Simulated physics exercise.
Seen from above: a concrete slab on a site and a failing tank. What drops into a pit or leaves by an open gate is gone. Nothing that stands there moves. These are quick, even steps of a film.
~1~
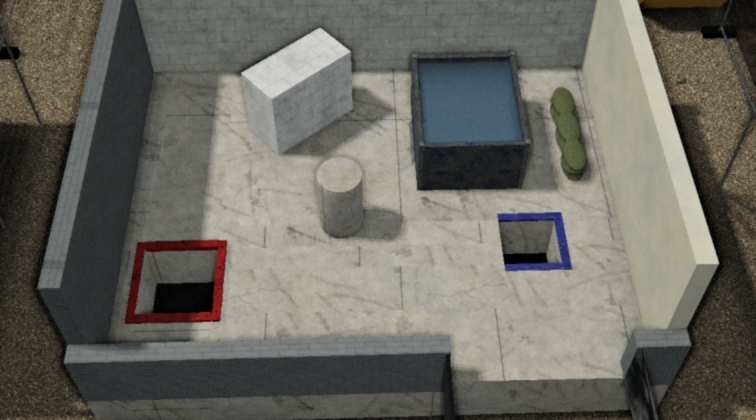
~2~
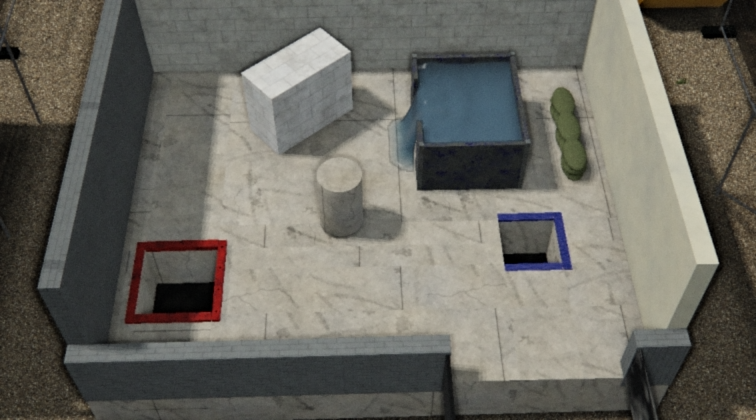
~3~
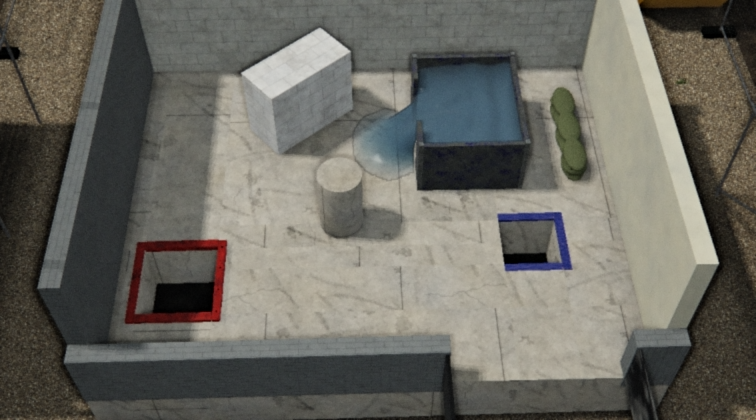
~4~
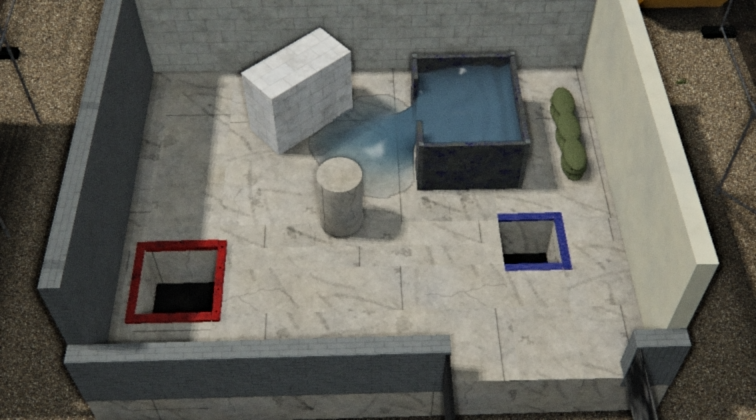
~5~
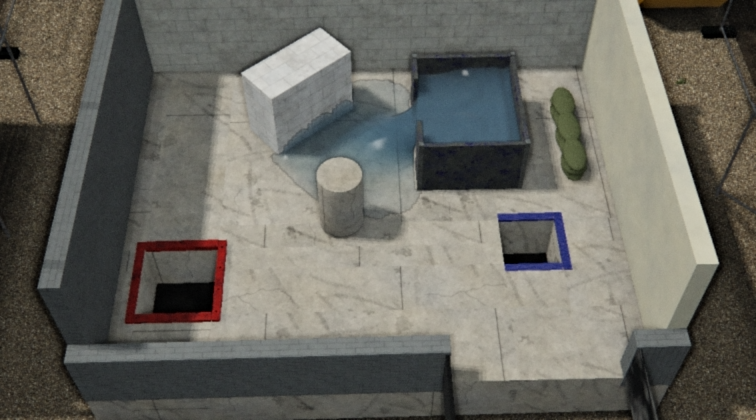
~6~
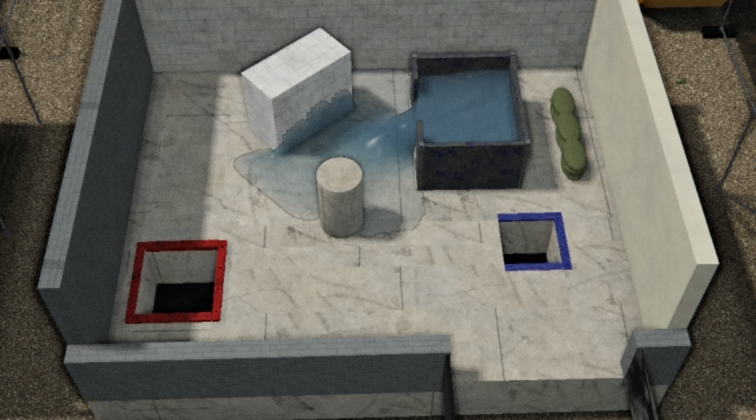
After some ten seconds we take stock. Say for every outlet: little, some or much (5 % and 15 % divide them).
The gate takes under 5 %; the red pit takes over 15 %; the blue pit takes under 5 %.
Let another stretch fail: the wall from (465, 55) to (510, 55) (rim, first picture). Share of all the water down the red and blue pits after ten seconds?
Roughly, in per cent: Red 2, blue 12.
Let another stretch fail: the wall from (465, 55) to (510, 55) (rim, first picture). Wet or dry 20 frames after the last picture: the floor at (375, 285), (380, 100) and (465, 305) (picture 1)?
One after the other: No water, awash, clear.
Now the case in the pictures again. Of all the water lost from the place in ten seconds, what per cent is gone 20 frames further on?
Near 45 in a hundred.
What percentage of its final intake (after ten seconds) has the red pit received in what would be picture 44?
Some 90 per cent.
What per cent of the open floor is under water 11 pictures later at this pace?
Some 45 per cent.
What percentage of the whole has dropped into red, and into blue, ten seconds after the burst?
About 26 and 4 per cent.
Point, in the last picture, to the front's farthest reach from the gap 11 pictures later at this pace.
I would point to (104, 372).
A moment on, water covers 25 % of the floor; the gate 0 %, the red pit 0 %, the blue pit 0 %.
Next, water covers 45 % of the floor; the gate 0 %, the red pit 7 %, the blue pit 0 %.
Then, water covers 60 % of the floor; the gate 0 %, the red pit 14 %, the blue pit 0 %.
Later, water covers 80 % of the floor; the gate 0 %, the red pit 23 %, the blue pit 0 %.
In the end, water covers 90 % of the floor; the gate 2 %, the red pit 26 %, the blue pit 3 %.
